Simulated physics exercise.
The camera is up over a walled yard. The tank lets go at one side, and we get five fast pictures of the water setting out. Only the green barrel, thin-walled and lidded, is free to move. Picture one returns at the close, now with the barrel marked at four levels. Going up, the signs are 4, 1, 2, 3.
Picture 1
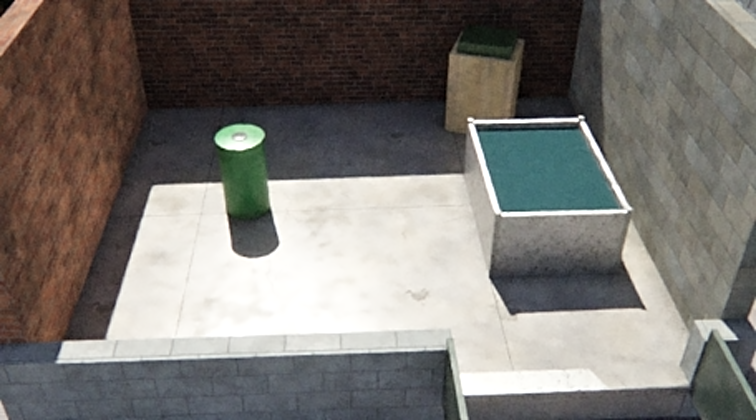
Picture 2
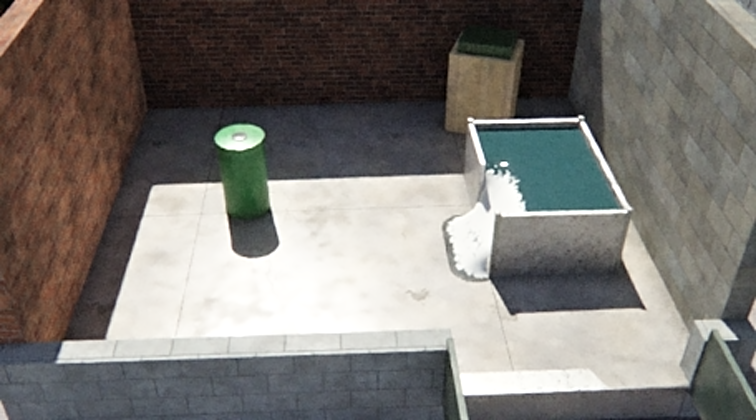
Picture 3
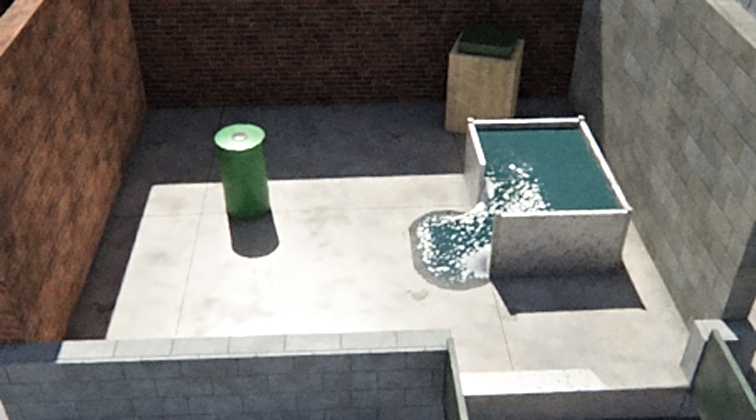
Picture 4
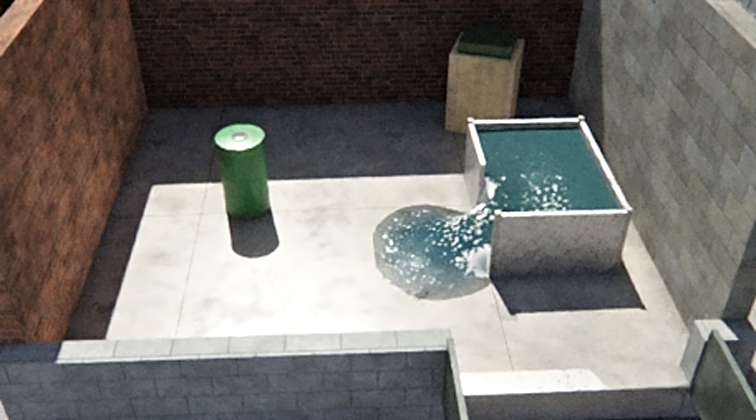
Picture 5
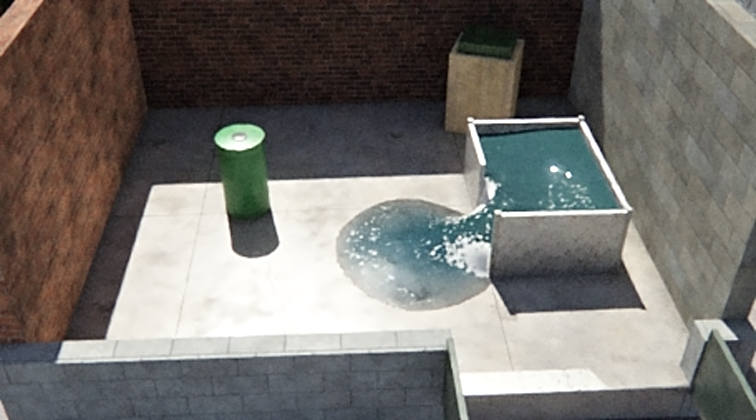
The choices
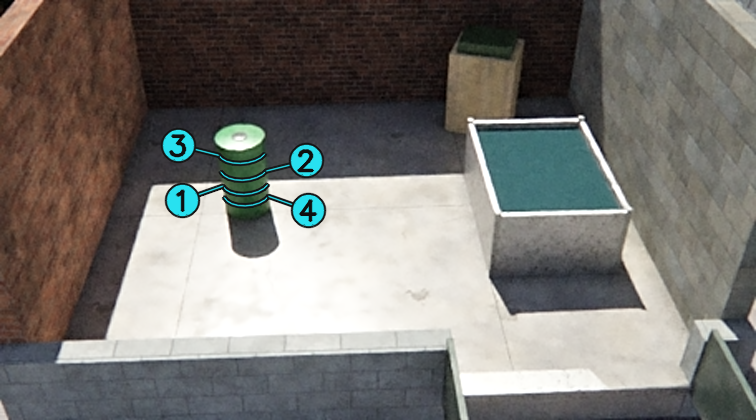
Water pouring from the left side of a raised tank and spreading leftward across a walled yard, the green barrel standing still.
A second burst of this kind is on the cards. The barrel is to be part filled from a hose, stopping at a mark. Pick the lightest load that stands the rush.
4 will do.
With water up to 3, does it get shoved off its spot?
No, that is safe.
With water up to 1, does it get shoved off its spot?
No.
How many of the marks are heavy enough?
All of them.
On the marked copy, 1 at (243, 194); 2 at (242, 180); 3 at (240, 163); 4 at (245, 205); from the bottom up 4, 1, 2, 3.
With 1, it does not move.
With 2, it does not move.
With 3, it does not move.
With 4, it does not move.
